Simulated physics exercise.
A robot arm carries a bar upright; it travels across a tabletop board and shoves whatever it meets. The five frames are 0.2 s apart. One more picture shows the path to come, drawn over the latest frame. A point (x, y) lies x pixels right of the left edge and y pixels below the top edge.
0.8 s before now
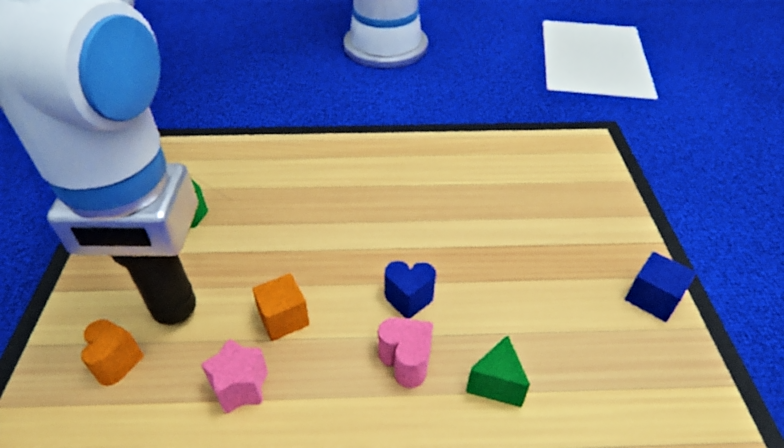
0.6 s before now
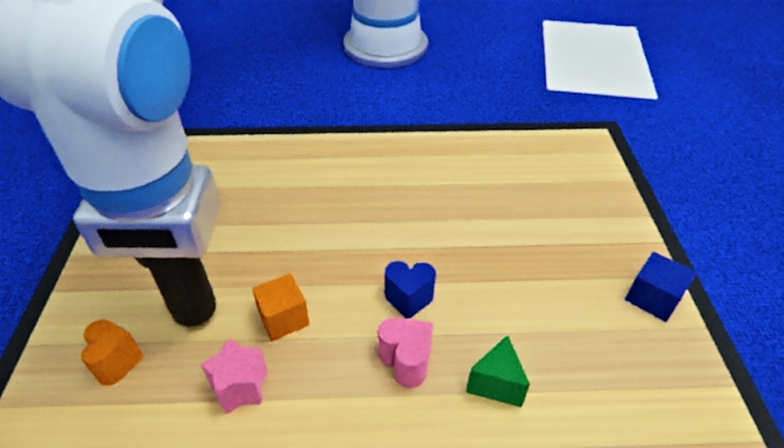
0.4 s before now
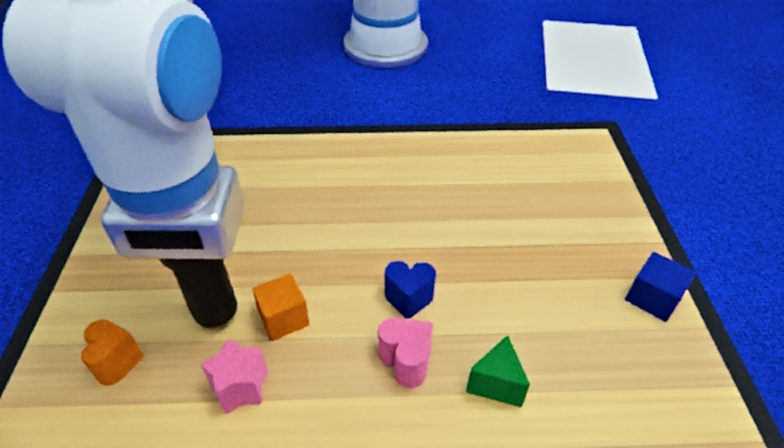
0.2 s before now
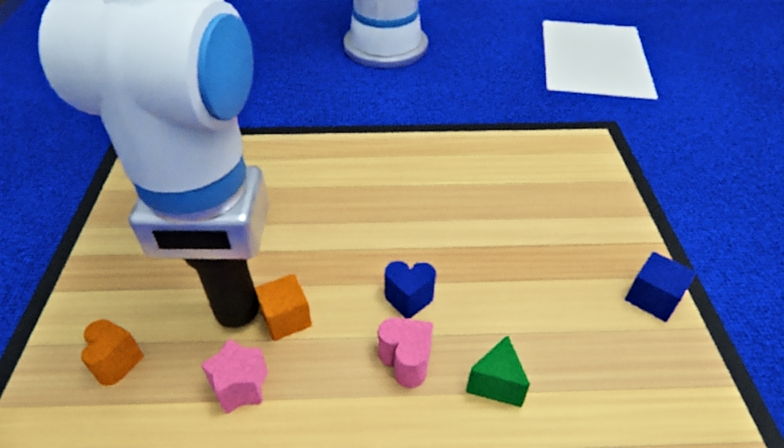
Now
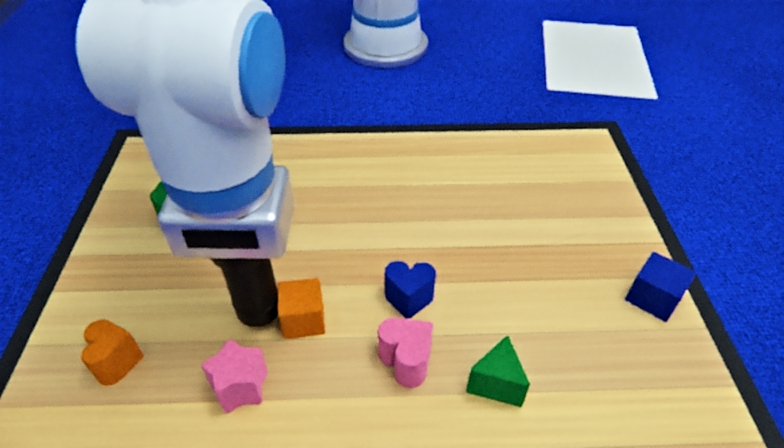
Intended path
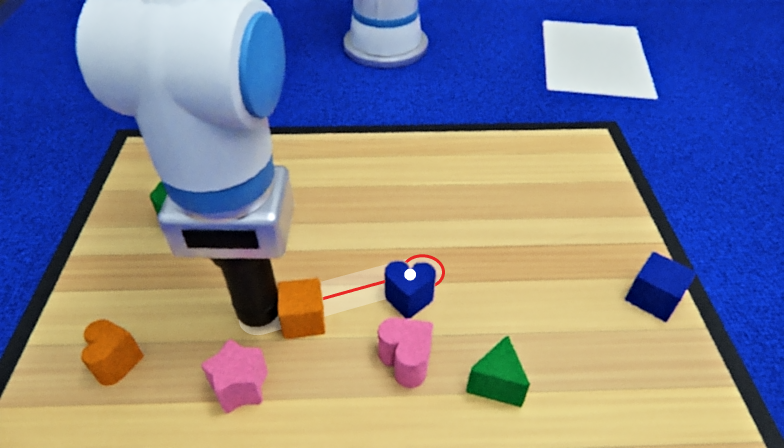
A white and blue robot arm with a dark bar at its tip moves steadily right across a wooden board, starting between an orange heart-shaped block and an orange square one. The bar meets the orange square block and pushes it slightly right, while the pink, blue and green blocks stay still.
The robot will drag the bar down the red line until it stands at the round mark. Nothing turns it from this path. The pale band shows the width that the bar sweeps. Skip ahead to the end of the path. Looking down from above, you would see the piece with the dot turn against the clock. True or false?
False
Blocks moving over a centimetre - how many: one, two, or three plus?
Expect two.
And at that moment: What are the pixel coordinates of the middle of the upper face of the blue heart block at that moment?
In the picture, it is at (446, 277).
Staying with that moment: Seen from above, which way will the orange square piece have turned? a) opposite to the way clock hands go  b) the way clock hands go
b: The way clock hands go.
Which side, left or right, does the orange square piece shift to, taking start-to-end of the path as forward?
The shift is rightward.
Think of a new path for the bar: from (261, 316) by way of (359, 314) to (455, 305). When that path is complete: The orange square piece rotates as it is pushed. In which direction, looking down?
From above, it turns clockwise.
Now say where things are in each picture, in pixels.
The first picture shows bar tip (175, 308); block tops, pink star (232, 364); orange square piece (278, 294); blue heart block (410, 275).
The second picture shows bar (195, 309); blocks unchanged.
The third picture shows bar (216, 310); blocks unchanged.
The fourth picture shows bar (237, 310); orange square piece (281, 294).
The fifth picture shows bar (259, 310); pink star (232, 364); orange square piece (299, 296); blue heart block (410, 275).
Path on the board, from (261, 316) directly to (423, 271); the dot is on the blue heart block.
On the path given first. One third of the way, bar (317, 293); orange square piece (349, 298), turned 60° clockwise.
Two thirds of the way, bar (373, 278); orange square piece (360, 301), turned 75° clockwise; blue heart block (417, 275).
At the end, bar (424, 265); pink star in place; orange square piece (360, 301), turned 75° clockwise; blue heart block (446, 277), turned 80° clockwise.
